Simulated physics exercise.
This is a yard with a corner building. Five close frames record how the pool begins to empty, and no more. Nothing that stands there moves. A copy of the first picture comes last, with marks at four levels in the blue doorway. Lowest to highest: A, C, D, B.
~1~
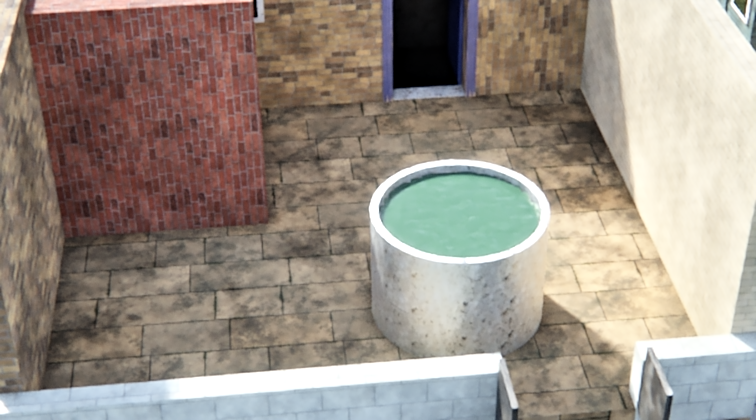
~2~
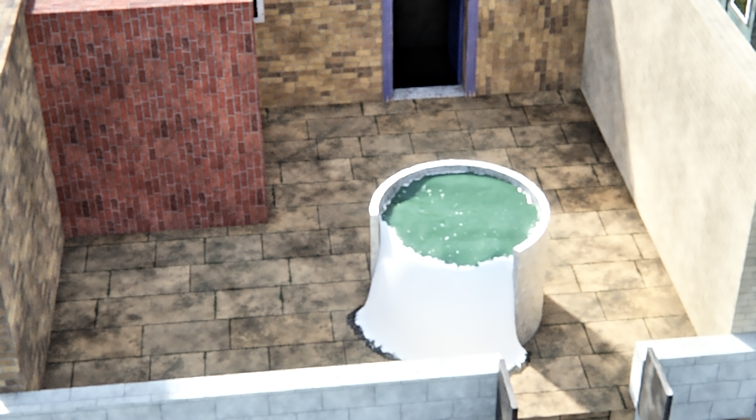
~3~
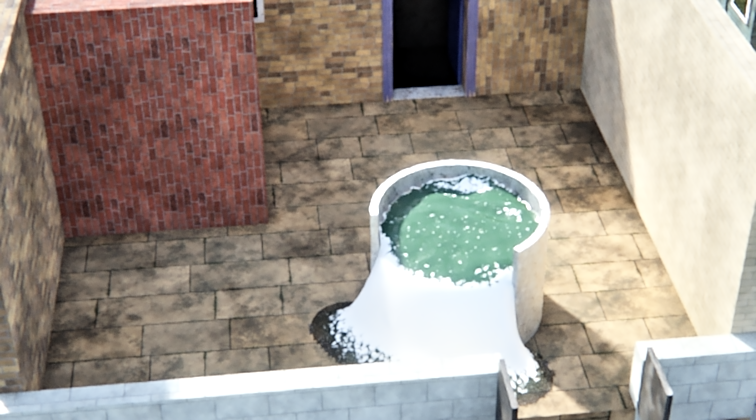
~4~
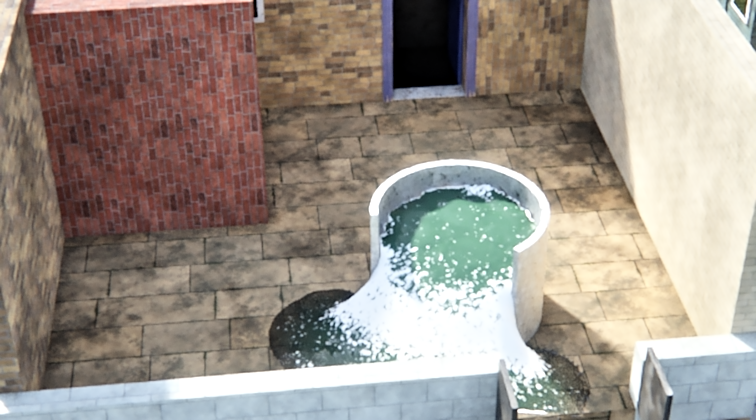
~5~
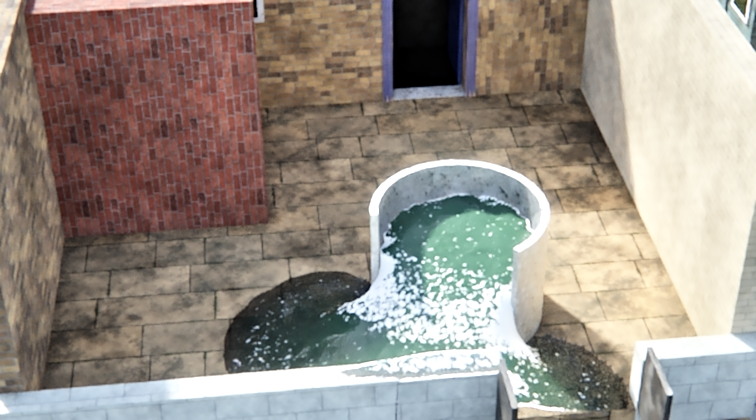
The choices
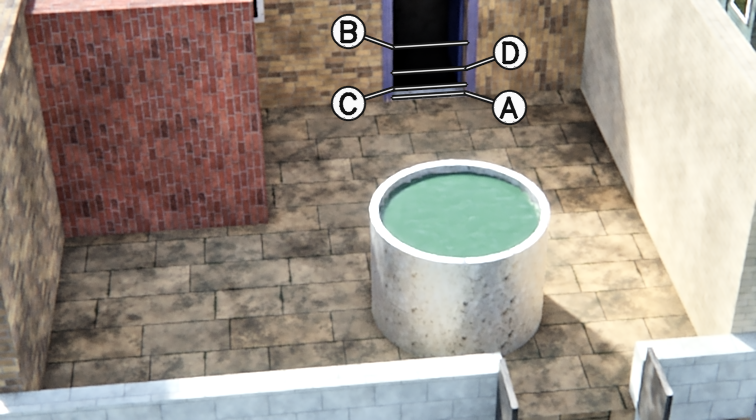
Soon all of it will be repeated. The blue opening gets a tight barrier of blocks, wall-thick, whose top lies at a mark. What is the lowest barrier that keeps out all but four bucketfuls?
Choose A.
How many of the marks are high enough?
All four.
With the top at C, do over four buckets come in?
No, that is safe.
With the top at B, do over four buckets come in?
No, that is safe.
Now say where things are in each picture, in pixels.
In the first frame, water in the pool at rest, its middle at (459, 216); foot of the blue doorway at (429, 98); open gate at (569, 343).
In the second frame, front seen at (368, 308), 2 % of the ground wet.
In the third frame, front seen at (324, 320), 5 % of the ground wet.
In the fourth frame, front seen at (298, 309), 10 % of the ground wet.
In the fifth frame, front seen at (236, 335), 16 % of the ground wet.
On the marked copy, A at (429, 95); B at (430, 44); C at (429, 86); D at (429, 70); from the bottom up A, C, D, B.
With A, a splash gets over, under a bucket.
With B, nothing gets over.
With C, nothing gets over.
With D, nothing gets over.
